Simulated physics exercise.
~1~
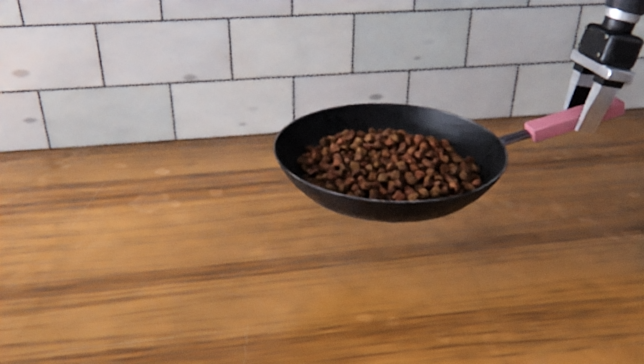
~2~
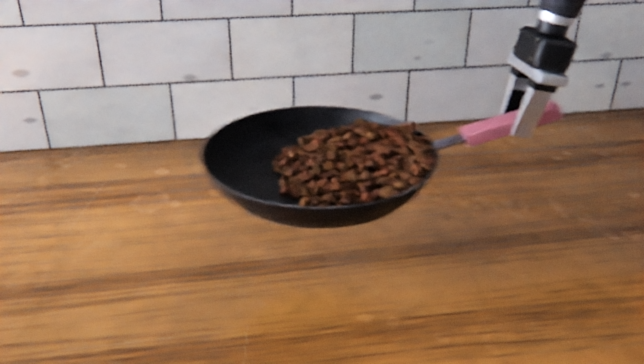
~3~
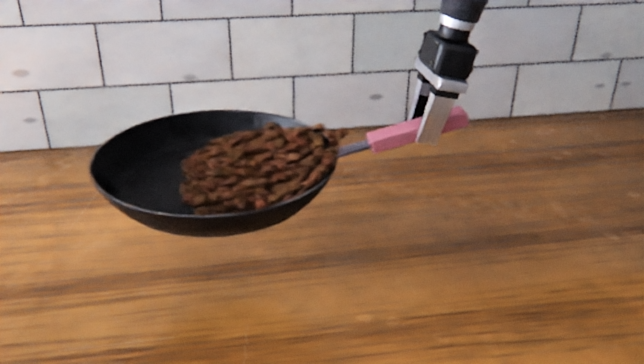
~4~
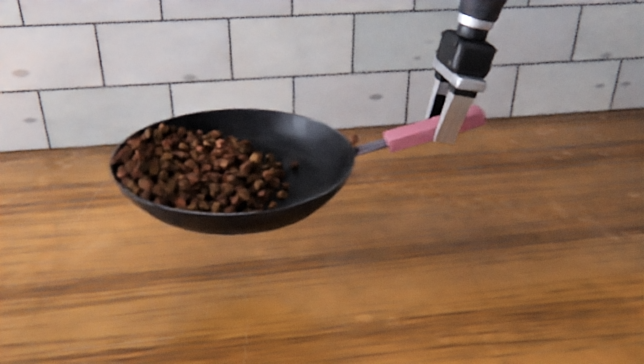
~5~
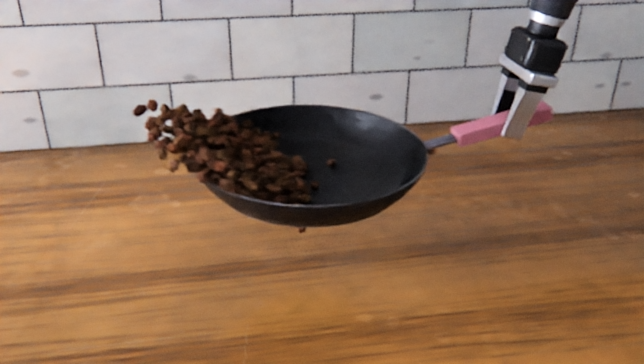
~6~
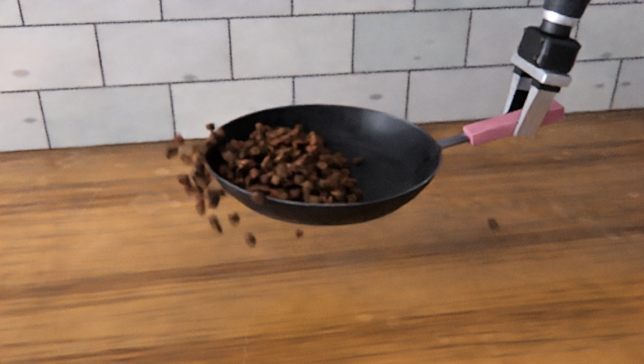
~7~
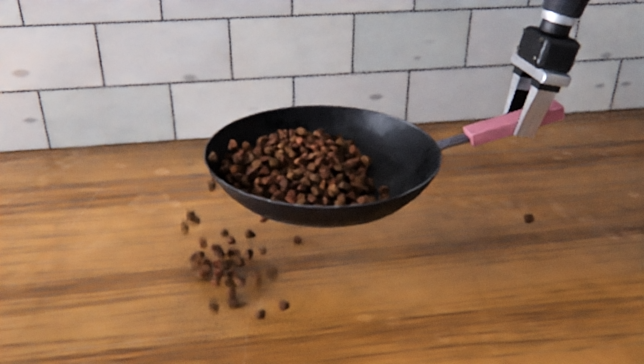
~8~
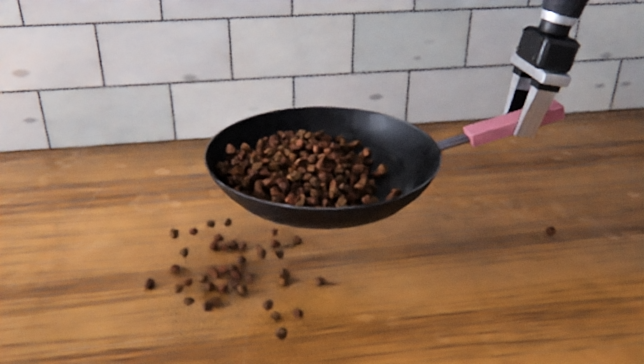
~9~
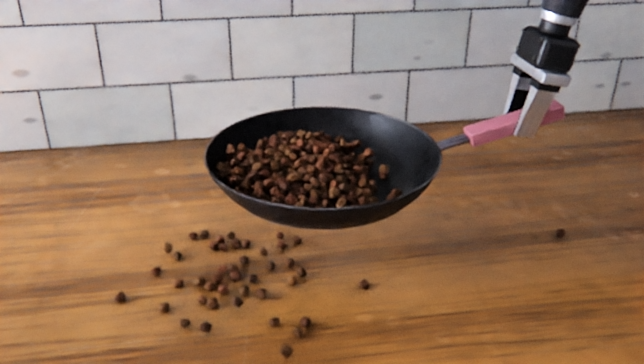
Robot arm jerking a black frying pan of brown pellets left, then right, spilling some over the rim onto a wooden counter.
